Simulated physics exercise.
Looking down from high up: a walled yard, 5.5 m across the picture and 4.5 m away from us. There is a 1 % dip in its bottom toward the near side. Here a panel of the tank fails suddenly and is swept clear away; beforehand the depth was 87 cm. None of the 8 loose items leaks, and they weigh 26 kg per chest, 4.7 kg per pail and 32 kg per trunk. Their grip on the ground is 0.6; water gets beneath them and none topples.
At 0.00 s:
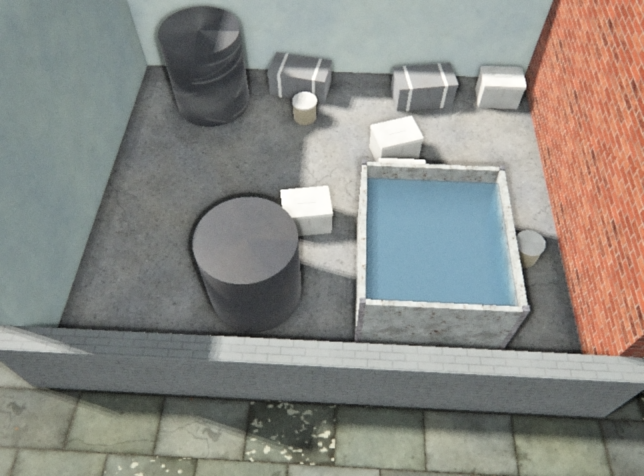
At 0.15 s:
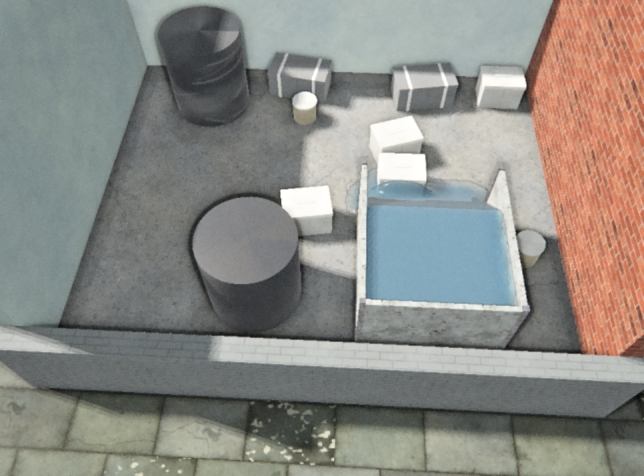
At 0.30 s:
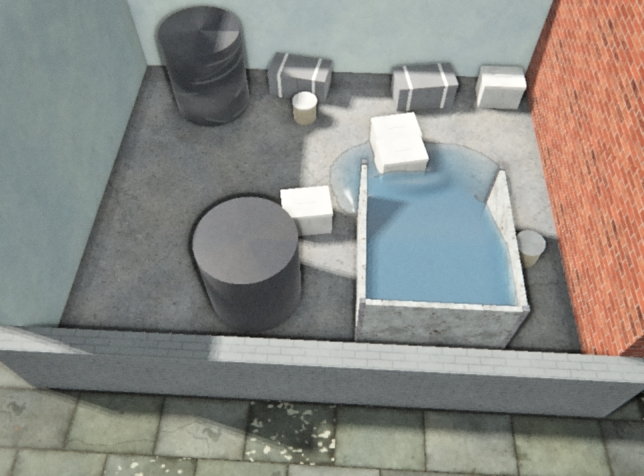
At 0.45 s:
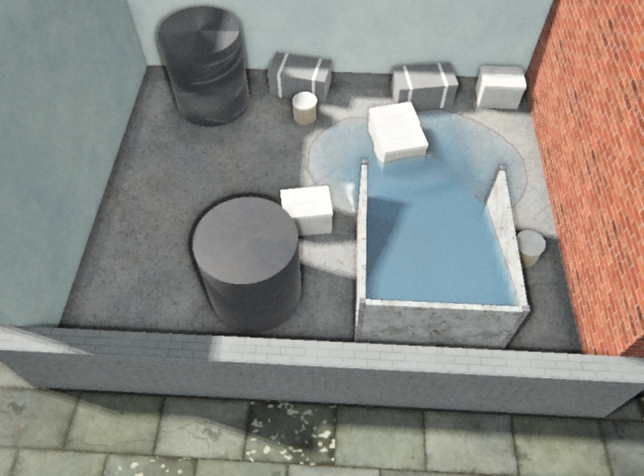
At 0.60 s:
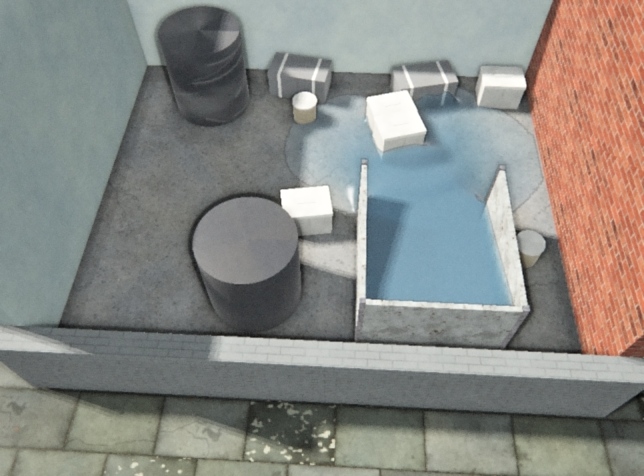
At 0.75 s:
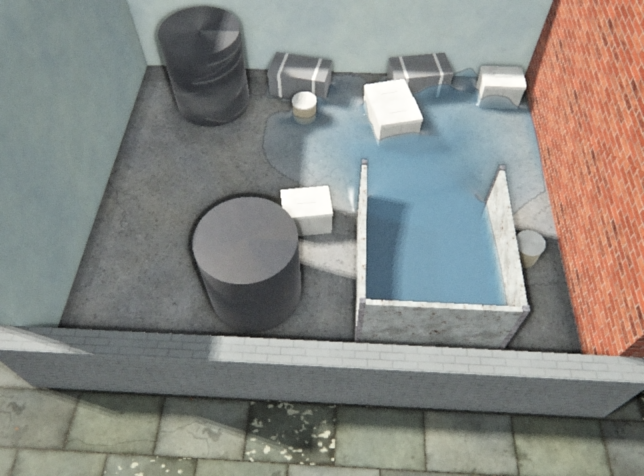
The clip opens on a walled yard seen from above, with a square tank of blue water among pale and dark boxes and drums. The tank's far side disappears and water spreads out across the floor, pushing two white boxes toward the back wall and reaching the boxes there as the tank's level drops.
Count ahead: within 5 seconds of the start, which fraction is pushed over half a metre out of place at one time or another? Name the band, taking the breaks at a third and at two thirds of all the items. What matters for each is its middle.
The answer is the top band, two thirds or more.
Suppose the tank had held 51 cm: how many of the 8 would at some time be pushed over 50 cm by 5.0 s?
The count would be 6.
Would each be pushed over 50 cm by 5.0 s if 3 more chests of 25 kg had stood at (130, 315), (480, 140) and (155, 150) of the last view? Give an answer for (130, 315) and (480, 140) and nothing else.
Outcome: Stays within first, breaks the threshold second.
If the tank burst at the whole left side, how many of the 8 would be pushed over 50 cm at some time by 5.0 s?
The answer would then be 4.
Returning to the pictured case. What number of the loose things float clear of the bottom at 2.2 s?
5 of them.
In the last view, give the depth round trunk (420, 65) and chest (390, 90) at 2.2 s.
33 and 26 cm.
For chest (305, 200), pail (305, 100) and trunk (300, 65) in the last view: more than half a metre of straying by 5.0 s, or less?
Result, in order: Undershooting / overshooting / overshooting.
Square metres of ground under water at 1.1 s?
Roughly 11.5 m2.
After 1.1 s 2 of 8 are over 50 cm from their spots; 3 afloat.
After 2.2 s 3 of 8 are over 50 cm from their spots; 5 afloat.
After 3.5 s 6 of 8 are over 50 cm from their spots; 5 afloat.
After 5.0 s 7 of 8 are over 50 cm from their spots, and 7 have been at some point; 5 afloat.
